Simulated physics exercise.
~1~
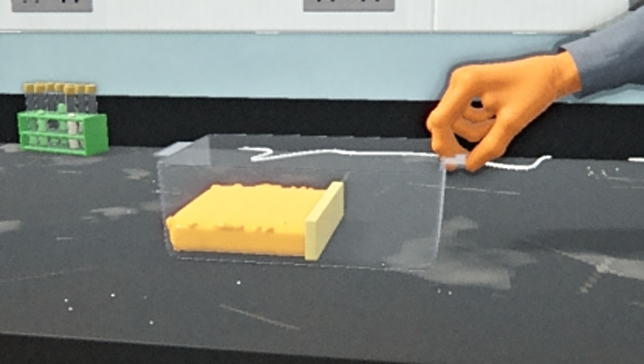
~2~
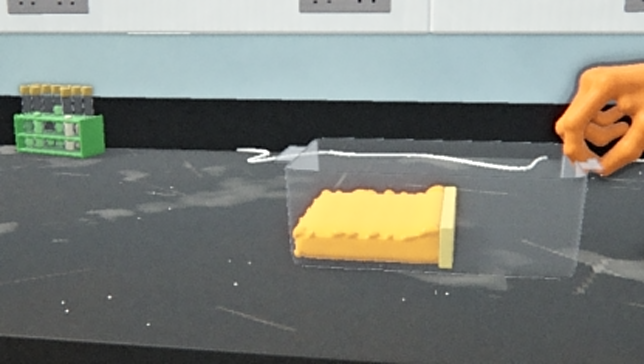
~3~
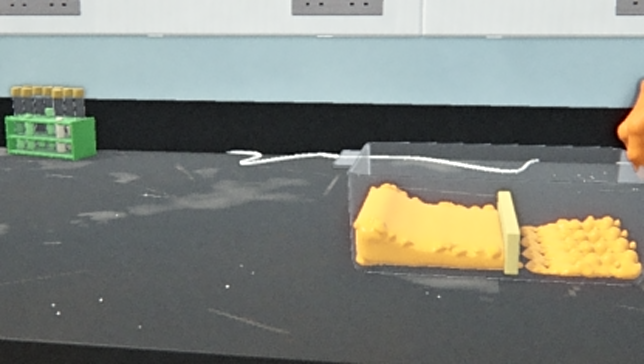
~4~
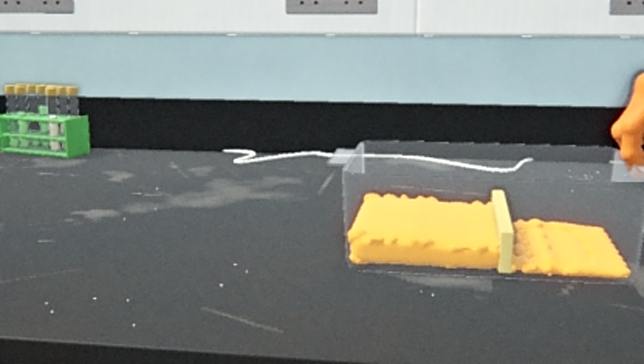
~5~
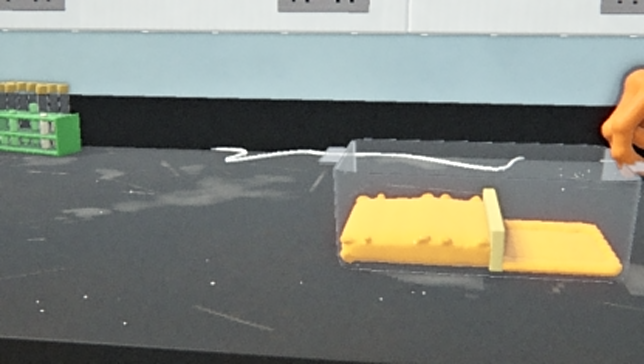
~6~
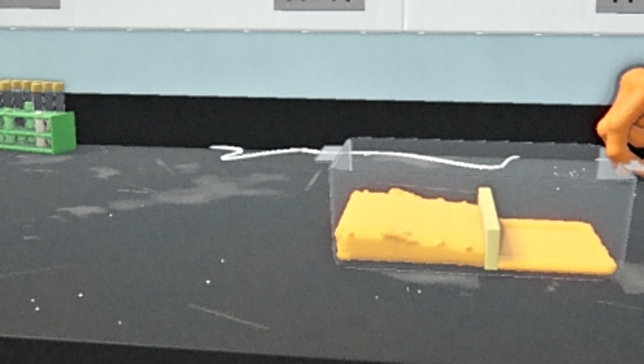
To begin with, a clear box with a low yellow divider sits on a dark, scuffed worktop, orange liquid filling only its left side, while an orange-gloved hand grips the right end. The hand pulls the box to the right, past a white squiggly line and away from a green rack of tubes. As the box moves, the liquid surges and some spills over the divider into the empty right side. The box then stops, and the liquid rocks and ripples on both sides. Finally, a shallow layer lies right of the divider, most remains on the left, and none appears outside the box.
